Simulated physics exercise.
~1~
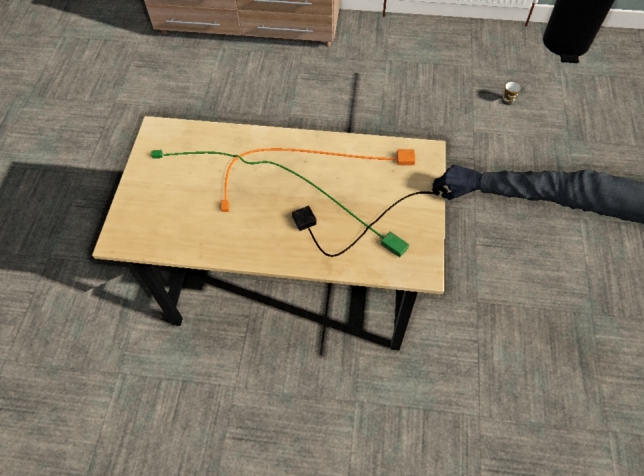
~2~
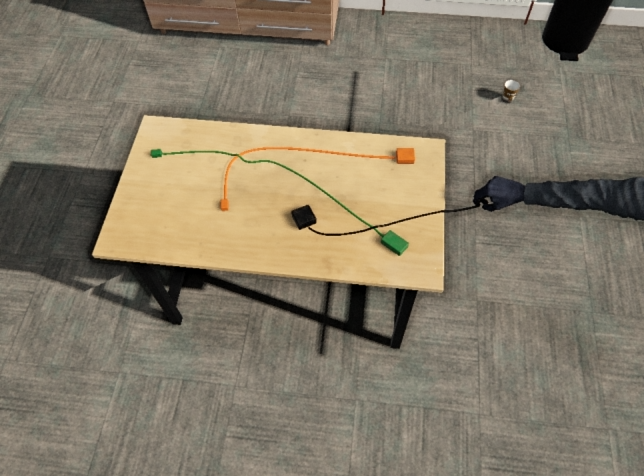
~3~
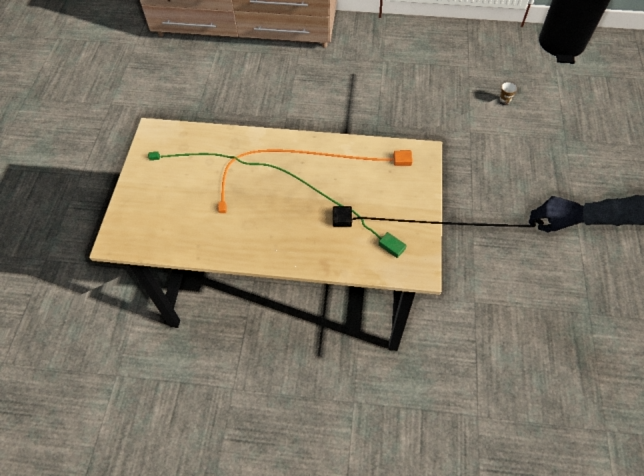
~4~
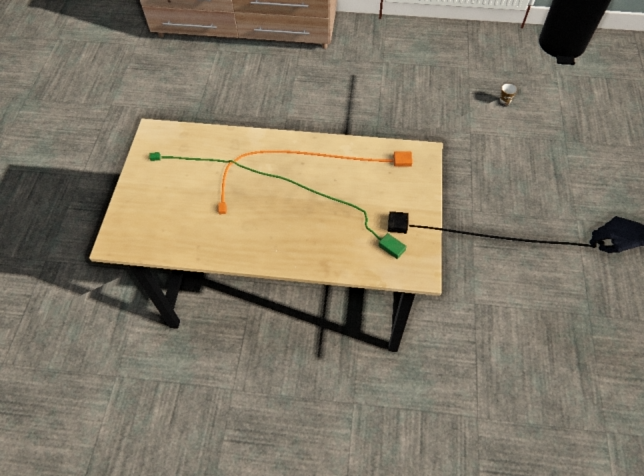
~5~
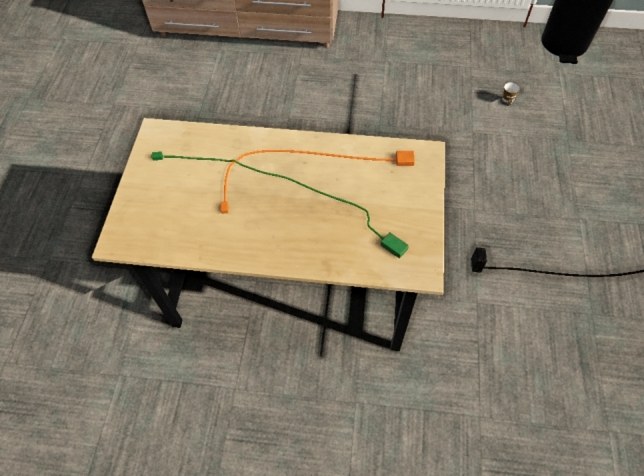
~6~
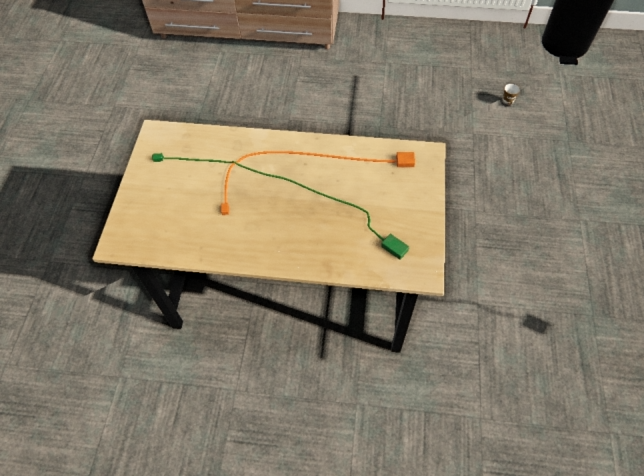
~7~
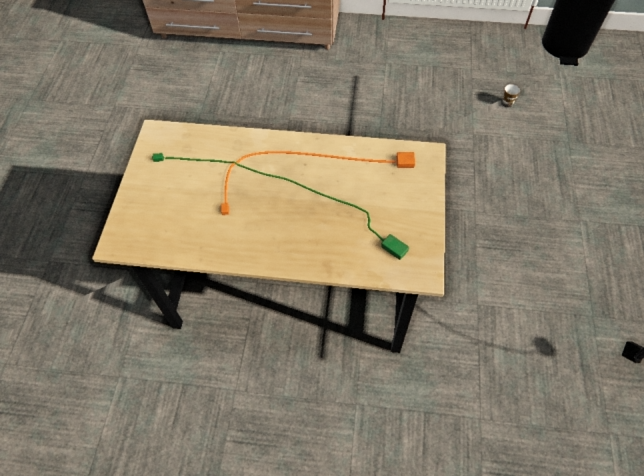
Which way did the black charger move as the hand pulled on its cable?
It moved to the right, sliding across the desk and off that side.
